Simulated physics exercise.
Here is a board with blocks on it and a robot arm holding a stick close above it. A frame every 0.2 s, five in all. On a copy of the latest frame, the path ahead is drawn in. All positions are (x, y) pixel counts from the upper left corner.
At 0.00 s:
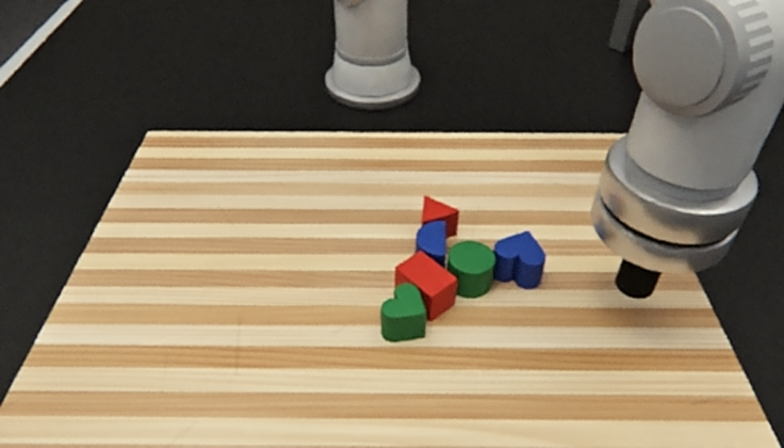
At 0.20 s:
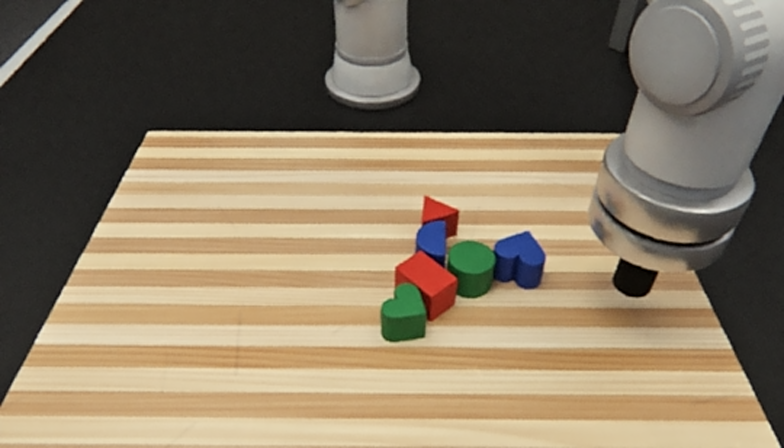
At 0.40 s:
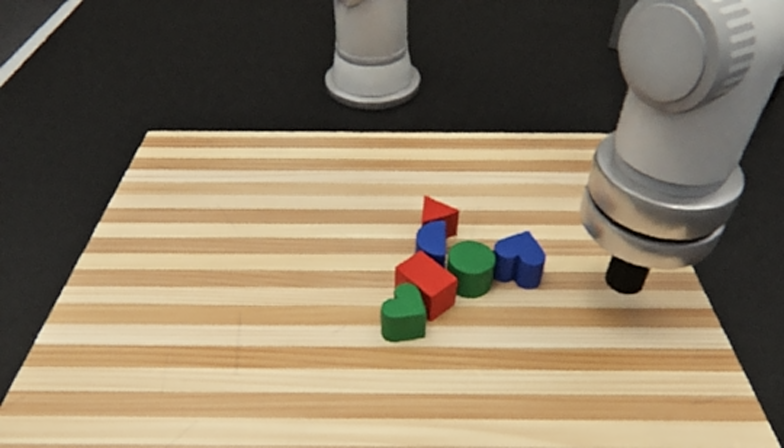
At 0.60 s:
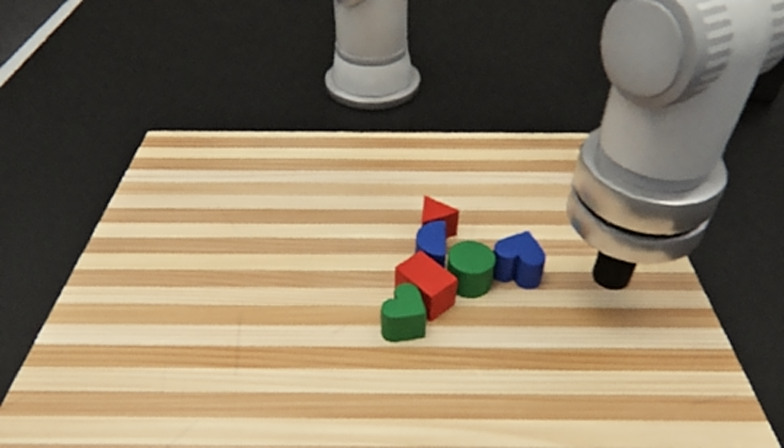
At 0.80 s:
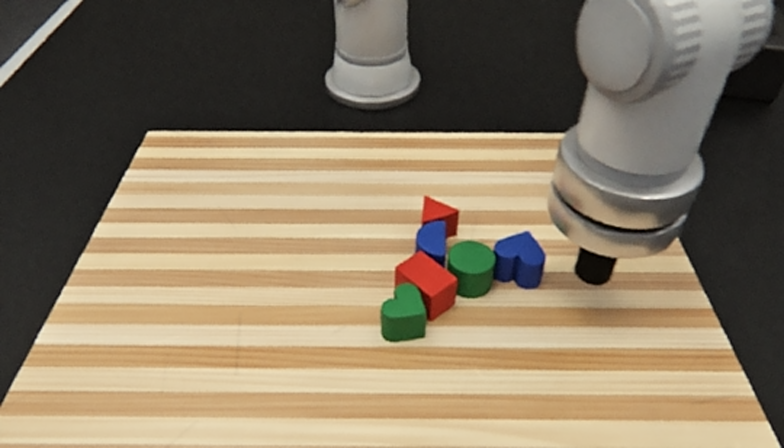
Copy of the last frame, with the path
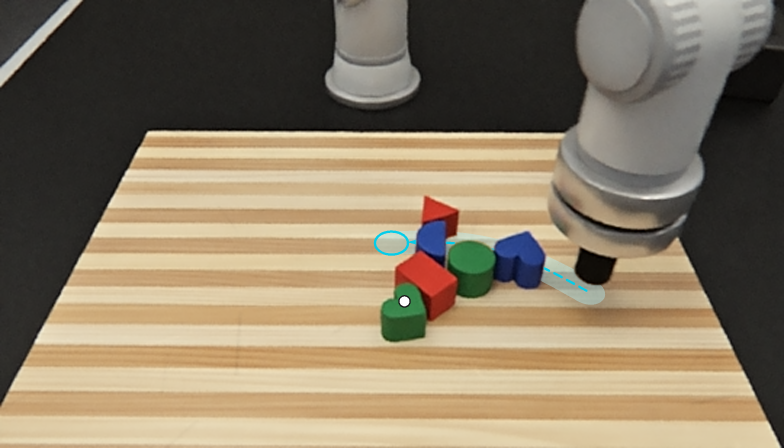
A robot arm moves slightly left above the board while the colored blocks stay still.
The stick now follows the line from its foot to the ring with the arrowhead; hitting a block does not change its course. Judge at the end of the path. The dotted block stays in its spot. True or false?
False.
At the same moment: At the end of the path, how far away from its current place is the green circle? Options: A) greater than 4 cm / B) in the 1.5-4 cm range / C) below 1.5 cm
I'll go with A - greater than 4 cm.
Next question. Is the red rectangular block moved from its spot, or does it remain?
It is no longer where it was.
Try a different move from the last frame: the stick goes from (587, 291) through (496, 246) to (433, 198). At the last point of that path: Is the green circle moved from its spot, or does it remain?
By the time the path is finished, it has moved at least a centimetre.
The drawn path runs from (587, 291) over (523, 259) and (458, 244) to (391, 243); the dot is on the green heart.
The first path, step by step. One third of the way, stick (526, 241); green heart (401, 305); red rectangular block (420, 275); blue half-round block (424, 236), turned 40° clockwise; green circle (451, 255); blue heart (491, 238).
Two thirds of the way, stick (459, 225); green heart (395, 316); red rectangular block (410, 284), turned 20° anticlockwise; blue half-round block (377, 236), turned 55° clockwise; red three-sided block (421, 201); green circle (422, 253); blue heart (425, 224).
At the end, stick (392, 225); green heart (394, 321); red rectangular block (408, 288), turned 30° anticlockwise; blue half-round block (331, 247), turned 15° clockwise; red three-sided block (409, 197), turned 20° clockwise; green circle (403, 253); blue heart (356, 221).
